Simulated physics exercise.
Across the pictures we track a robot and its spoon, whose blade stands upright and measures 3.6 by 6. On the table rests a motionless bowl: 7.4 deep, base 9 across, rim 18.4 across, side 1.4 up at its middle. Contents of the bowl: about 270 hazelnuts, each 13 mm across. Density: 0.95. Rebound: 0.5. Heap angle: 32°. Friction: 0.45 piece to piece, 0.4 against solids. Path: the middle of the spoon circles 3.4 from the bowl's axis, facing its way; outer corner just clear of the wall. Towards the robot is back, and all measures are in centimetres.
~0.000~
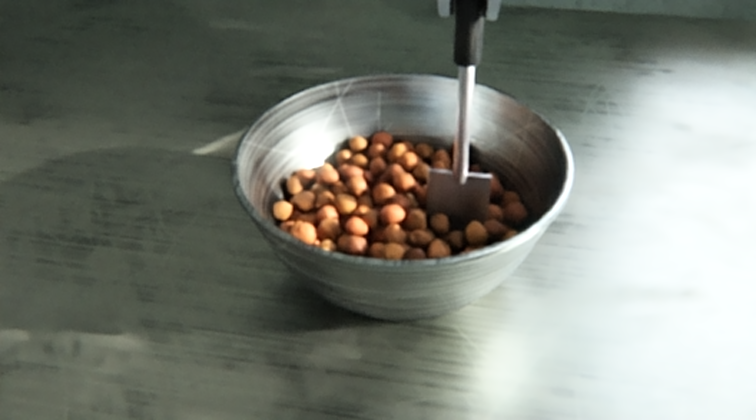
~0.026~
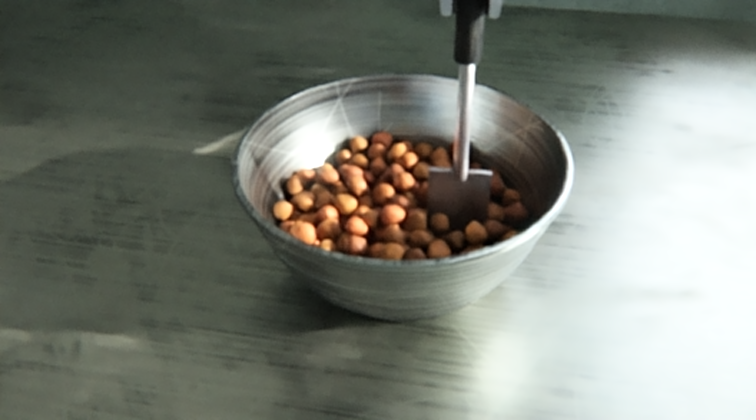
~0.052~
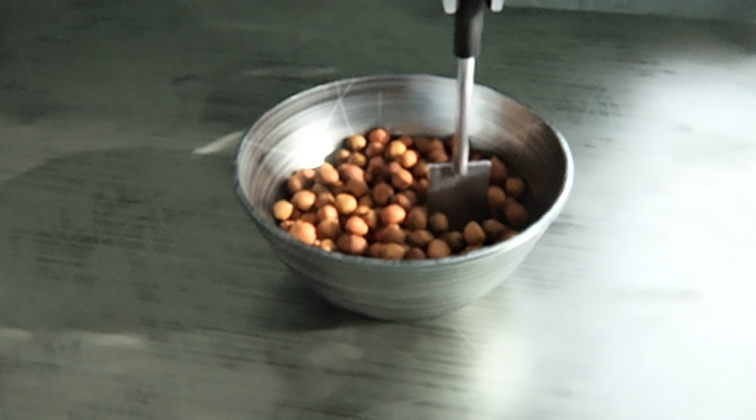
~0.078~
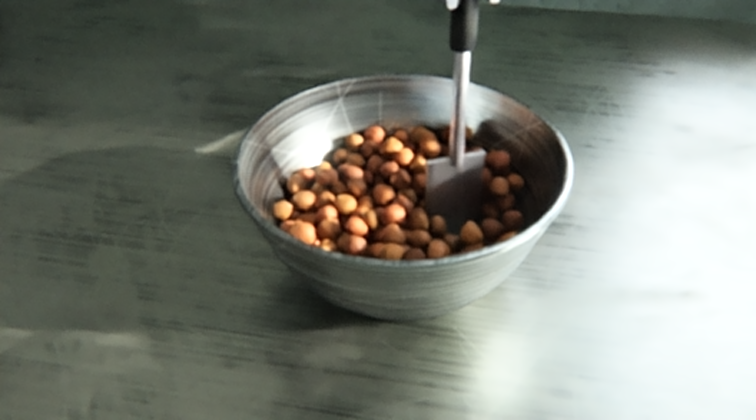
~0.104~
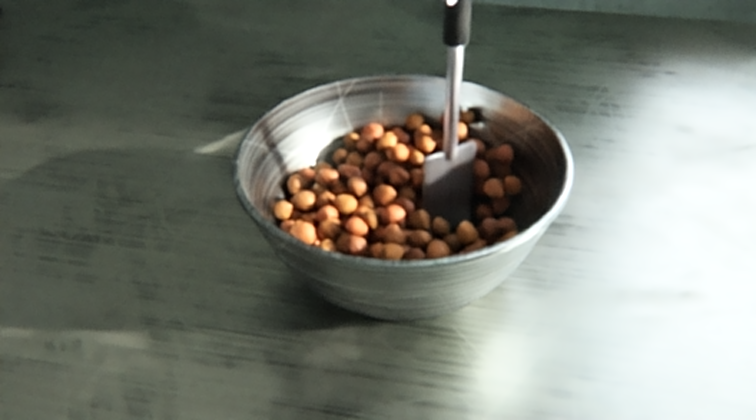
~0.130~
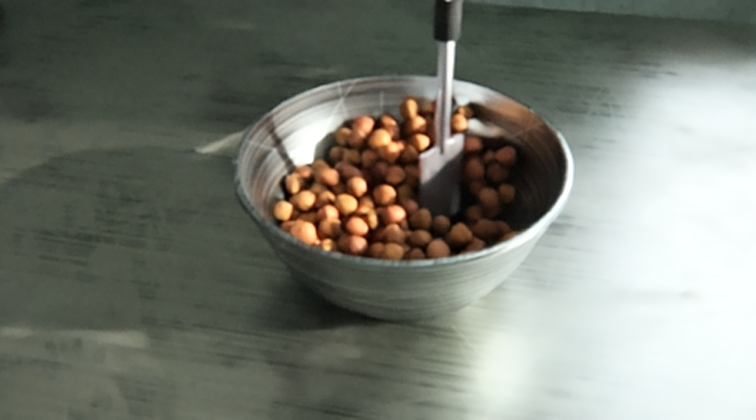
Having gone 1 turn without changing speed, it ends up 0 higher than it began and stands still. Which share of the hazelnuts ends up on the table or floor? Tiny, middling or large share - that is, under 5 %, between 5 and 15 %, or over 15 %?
The share is tiny, under 5 %.
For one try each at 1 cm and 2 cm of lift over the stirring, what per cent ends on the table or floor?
Close to 0 percent and close to 0 percent.
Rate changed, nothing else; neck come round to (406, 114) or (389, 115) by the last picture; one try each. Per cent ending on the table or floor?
First try: About 5 %; second try: About 10 %.
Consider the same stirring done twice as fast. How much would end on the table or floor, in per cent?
In that case, close to 10 in a hundred.
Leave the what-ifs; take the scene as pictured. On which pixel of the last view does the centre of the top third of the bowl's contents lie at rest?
The centre is near pixel (472, 184).
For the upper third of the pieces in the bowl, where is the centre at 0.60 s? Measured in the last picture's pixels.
Top-third centre at approx. (456, 234).
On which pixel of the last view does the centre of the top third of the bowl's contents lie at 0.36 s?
Near (310, 196).
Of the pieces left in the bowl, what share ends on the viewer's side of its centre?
I'd put it at roughly 40 per cent.
By 0.36 s, 173° round, highest piece 8 above the table; 270 in the bowl.
By 0.60 s, 291° round, highest piece 8 above the table; 270 in the bowl.
By 0.91 s, 0° round, highest piece 6 above the table; 270 in the bowl.
By 1.61 s, 0° round, highest piece 6 above the table; 270 in the bowl.
Final count, 270 in the bowl. That is 0 % on the table or floor.
